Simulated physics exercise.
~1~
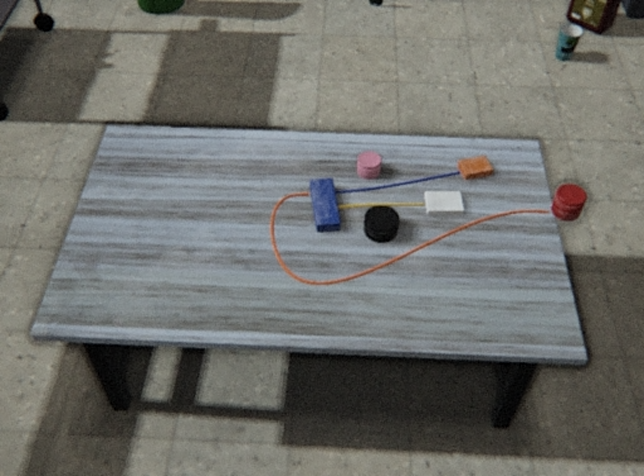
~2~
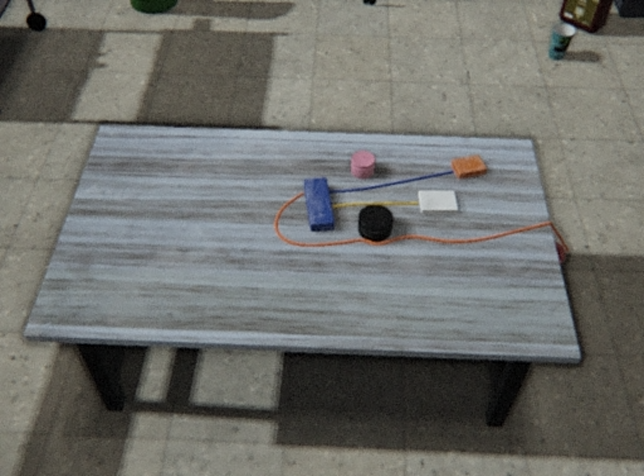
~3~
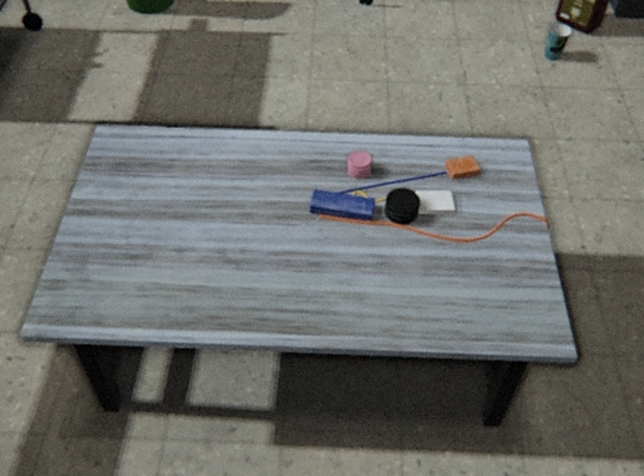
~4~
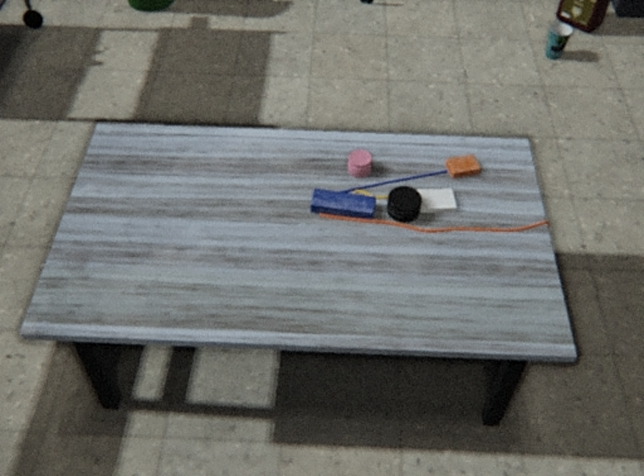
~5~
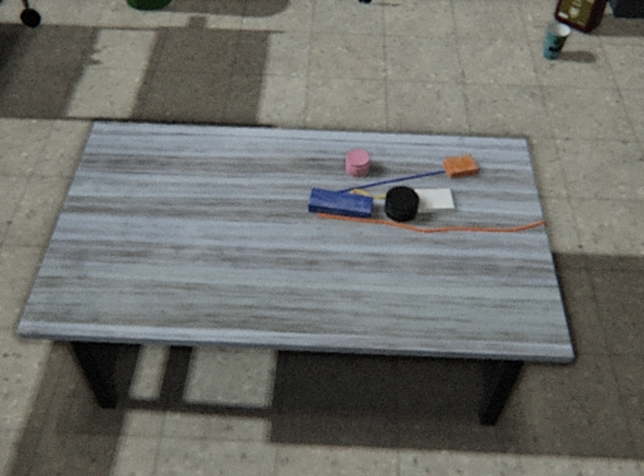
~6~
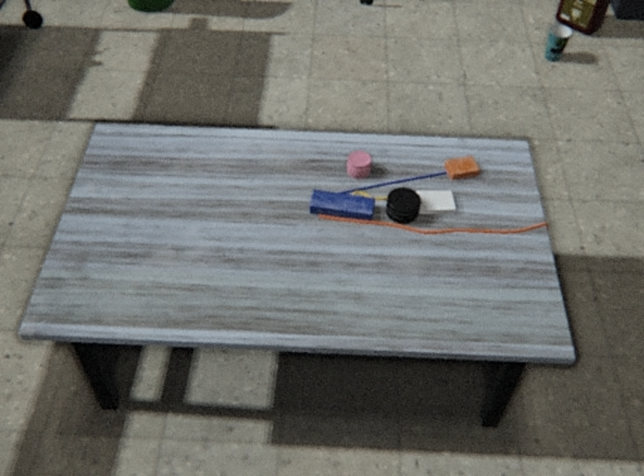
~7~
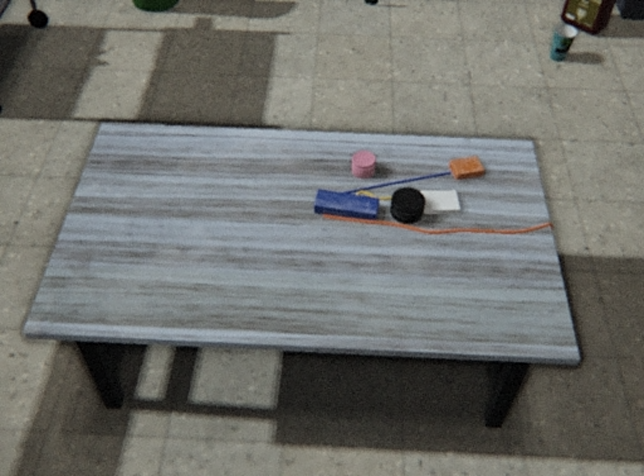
Red speaker dropping over the table's right edge, its orange cable swinging the blue strip sideways and shifting the black tub right.
